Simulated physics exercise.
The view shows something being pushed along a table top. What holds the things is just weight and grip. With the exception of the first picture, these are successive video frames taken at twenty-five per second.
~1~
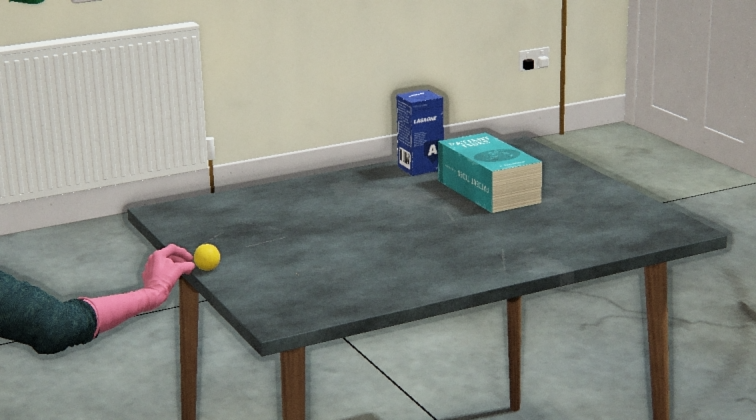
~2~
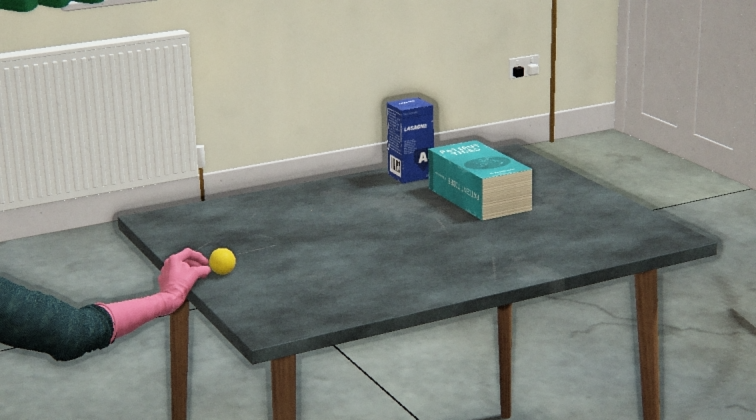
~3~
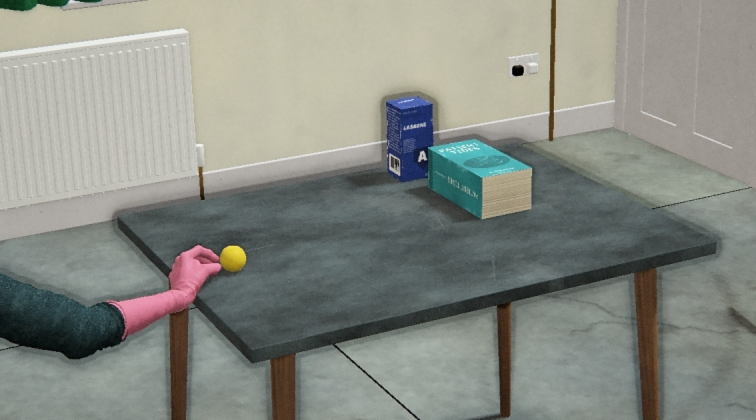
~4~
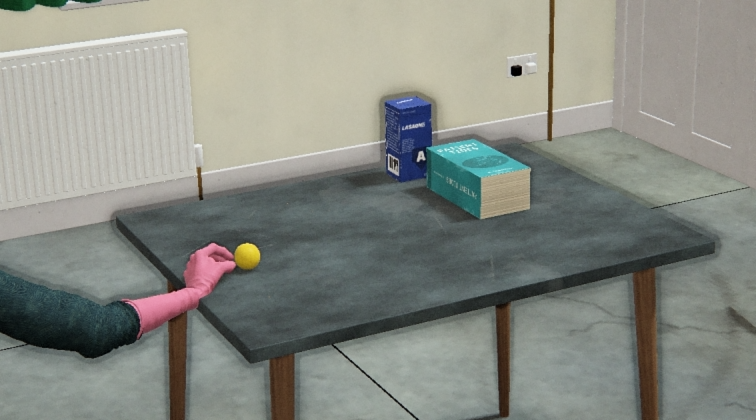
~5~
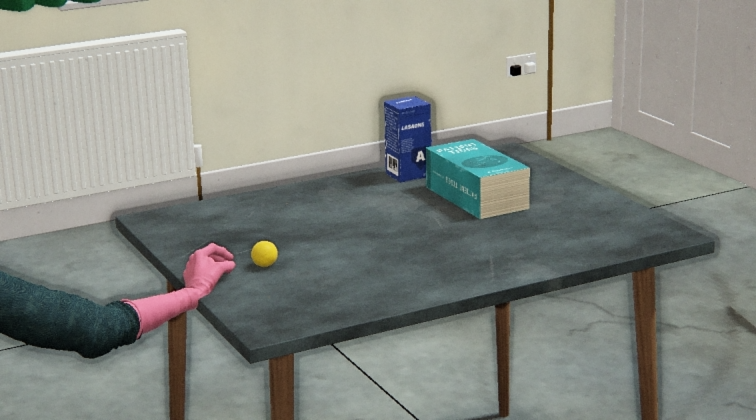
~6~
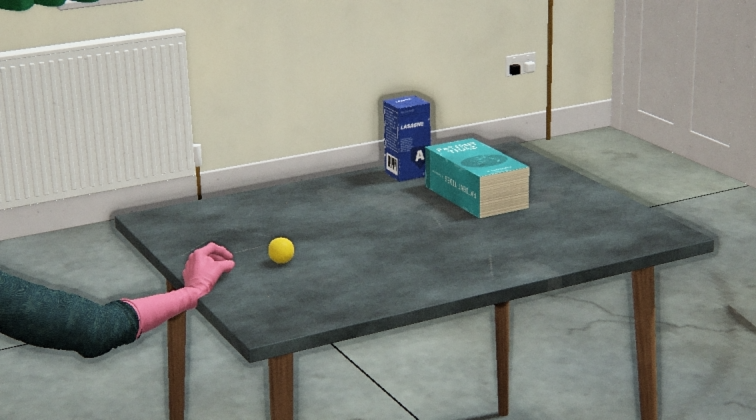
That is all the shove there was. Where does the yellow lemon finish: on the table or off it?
Off it.
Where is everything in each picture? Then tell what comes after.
The first frame shows under the hand; yellow lemon (207, 257).
The second frame shows under the hand; yellow lemon (222, 261).
The third frame shows under the hand; yellow lemon (233, 259).
The fourth frame shows yellow lemon (247, 257).
The fifth frame shows yellow lemon (265, 254) rolled about its own width.
The sixth frame shows yellow lemon (281, 251) rolled about its own width.
Then, 0.50 s after the last picture, yellow lemon rolled well along near (478, 220).
Then, 1.10 s after the last picture, yellow lemon now off the table.
By the end, off the table, yellow lemon.
